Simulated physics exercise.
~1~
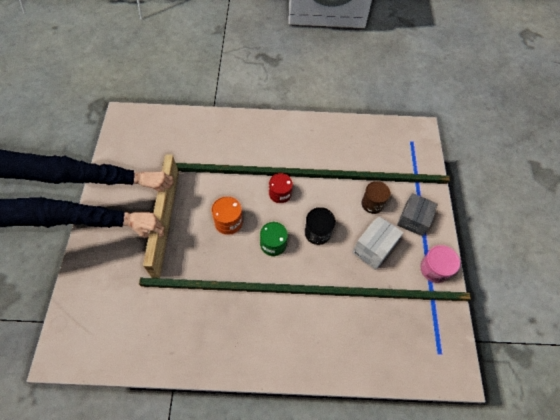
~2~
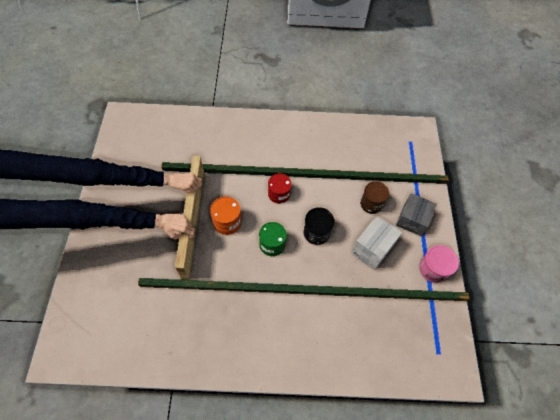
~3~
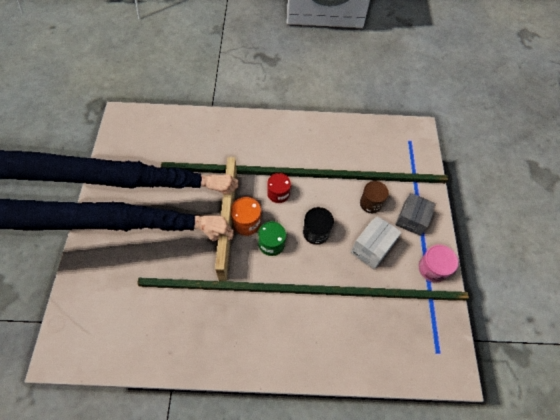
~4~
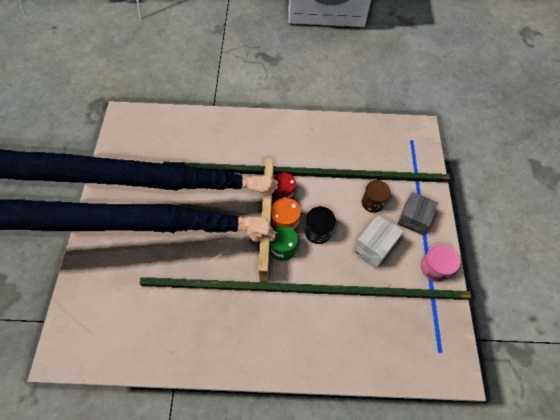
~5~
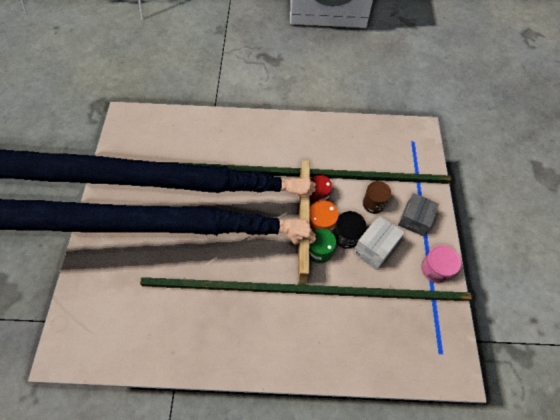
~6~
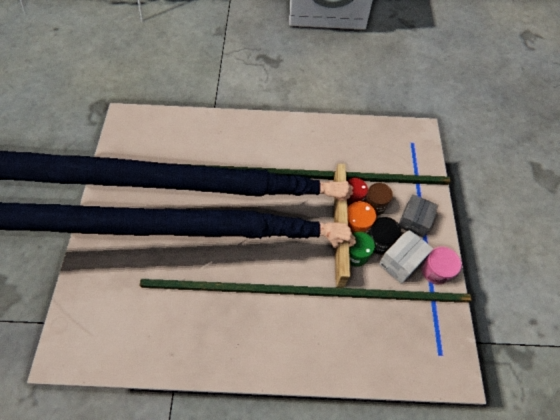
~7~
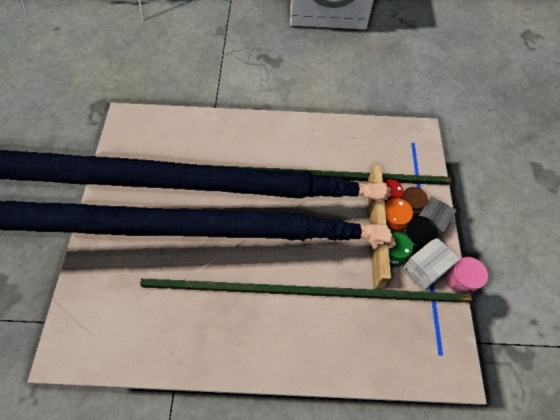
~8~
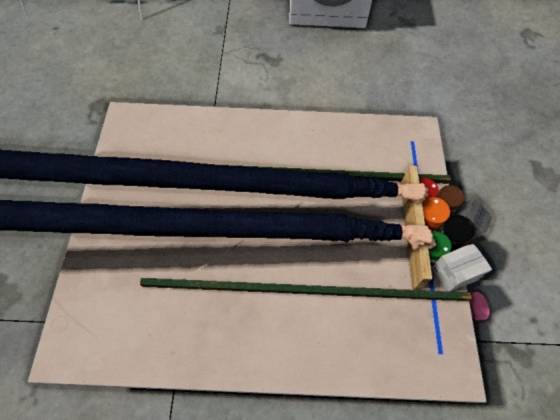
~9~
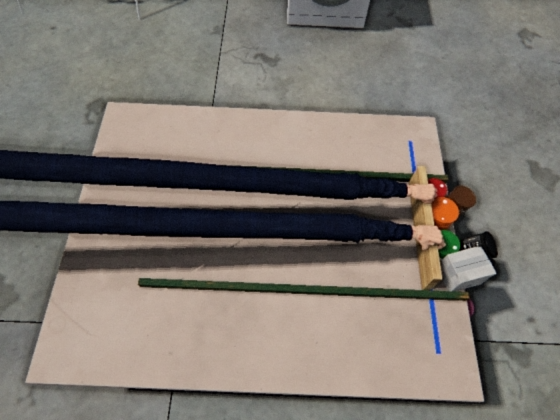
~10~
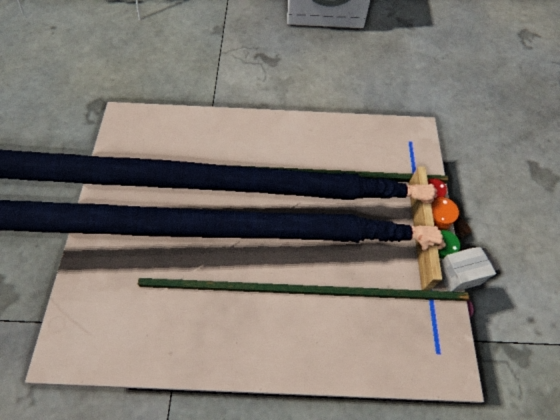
At first, two dark-sleeved arms hold a wooden plank upright at the left of a raised board, between two green rails, with colourful canisters and grey blocks scattered to its right. The hands push the plank rightward, and it meets the orange canister, then the red and green ones. The growing cluster gathers up the black, brown, grey and pink items as it slides toward the blue tape. The pink pail tips off the right edge, followed by the darker grey block, the brown pail and the black pail. Finally the plank halts around the tape, with the red, orange and green canisters and the pale block still at the edge.
